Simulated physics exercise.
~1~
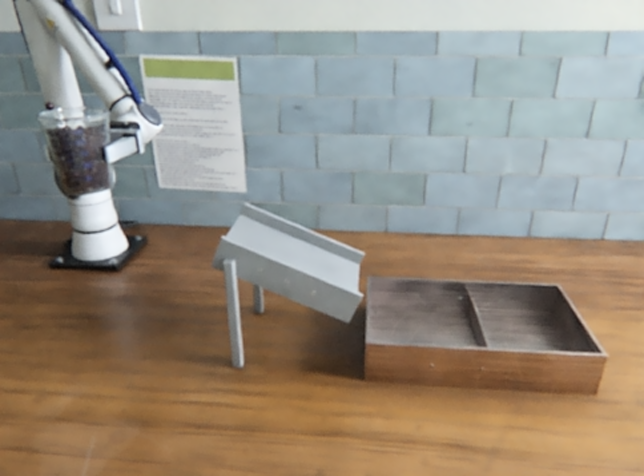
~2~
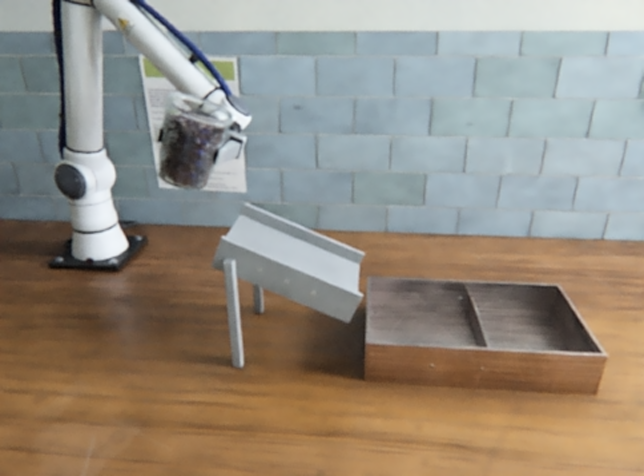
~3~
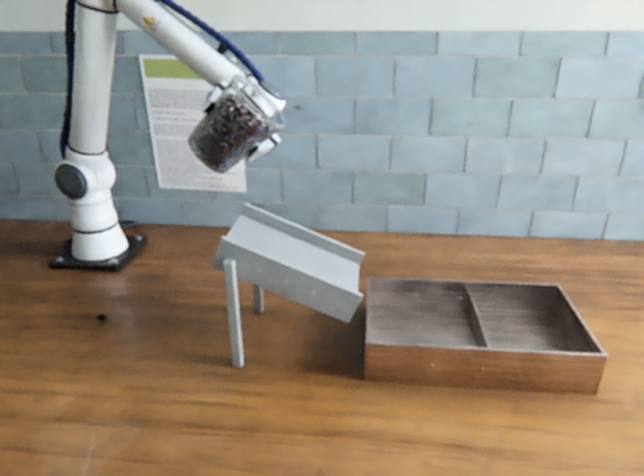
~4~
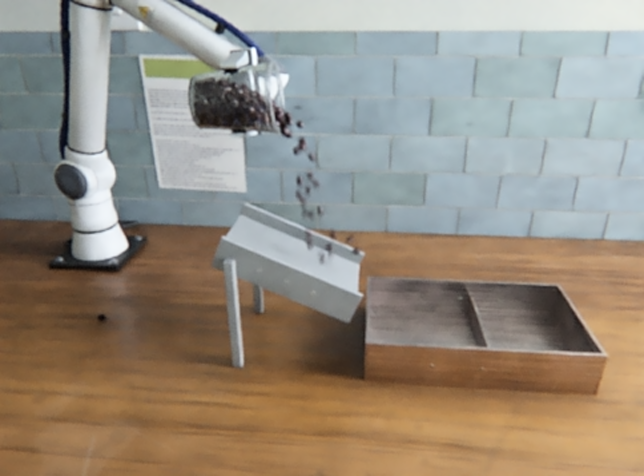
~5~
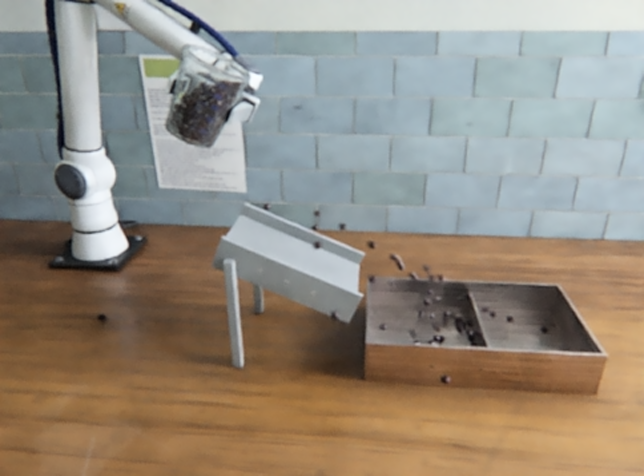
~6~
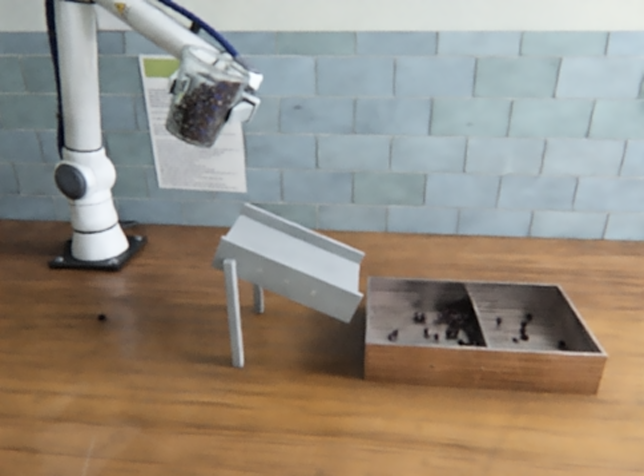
A robot arm tips dark beads down a grey chute into a divided wooden tray.
